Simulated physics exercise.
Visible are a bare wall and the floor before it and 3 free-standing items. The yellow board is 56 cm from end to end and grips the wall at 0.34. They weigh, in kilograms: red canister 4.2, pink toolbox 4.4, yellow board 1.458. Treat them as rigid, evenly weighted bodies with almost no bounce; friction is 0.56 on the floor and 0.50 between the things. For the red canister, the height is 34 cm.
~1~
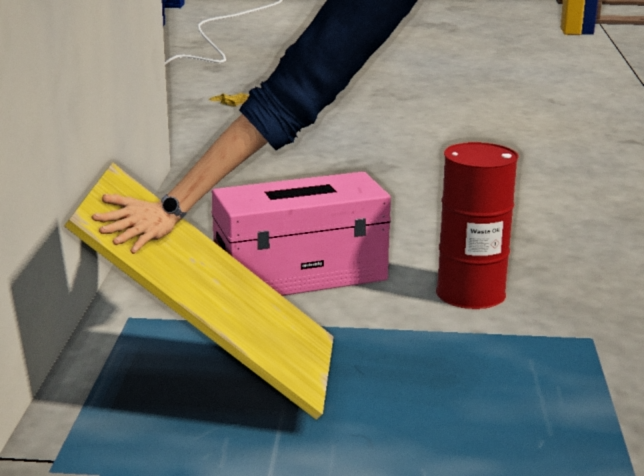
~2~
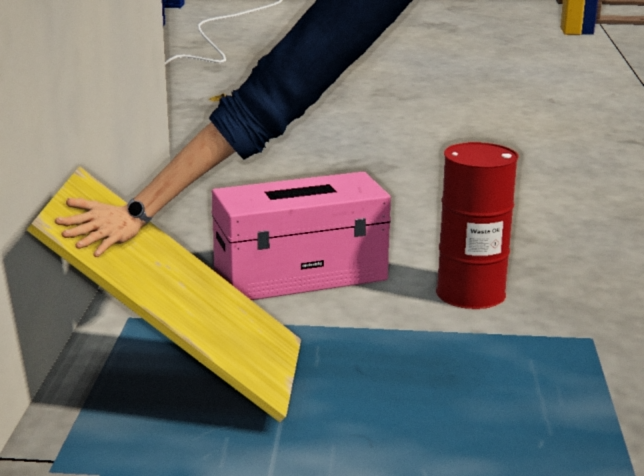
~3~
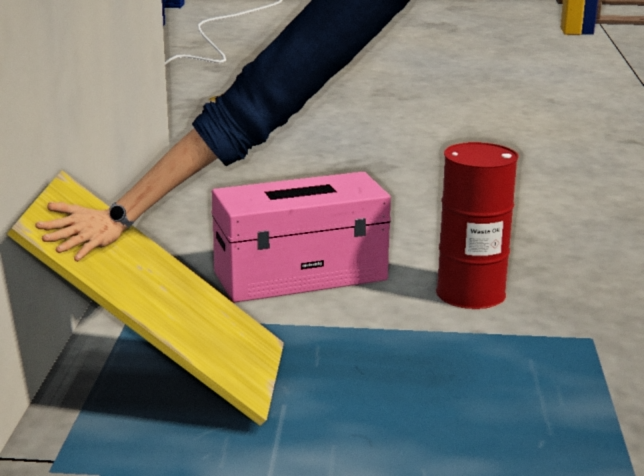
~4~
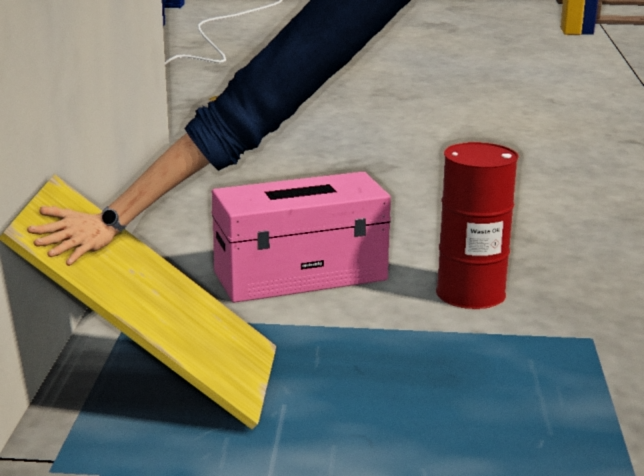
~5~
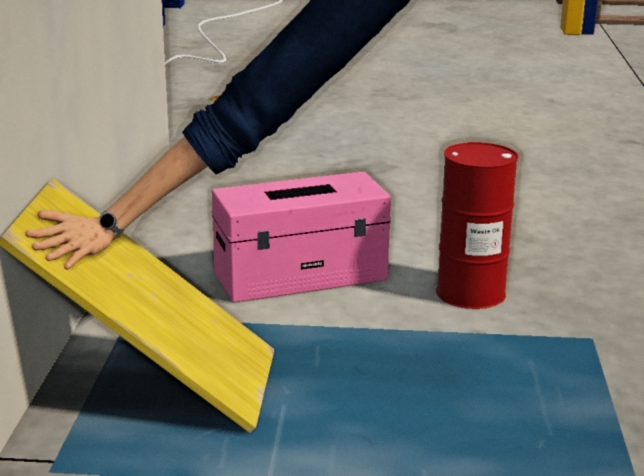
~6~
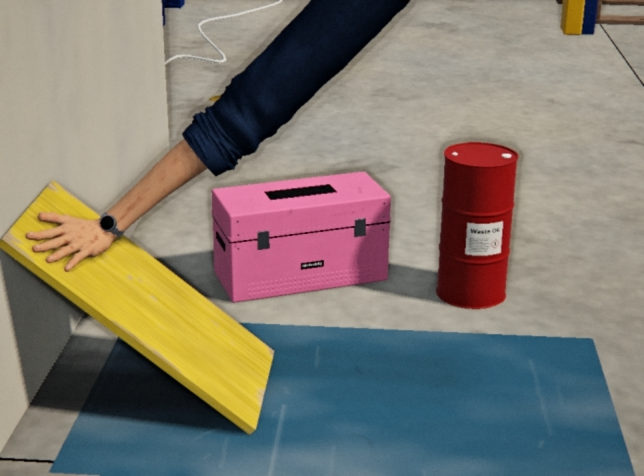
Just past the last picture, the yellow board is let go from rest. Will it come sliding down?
No, steady.
Then, 0.30 s later than the last frame, all is still.
Then, 0.80 s later than the last frame, yellow board resting near (148, 304).
When it is over, all 3 within 10 cm of the start. End places, in pixels of the last picture, yellow board near (148, 304). The board remains leaning.
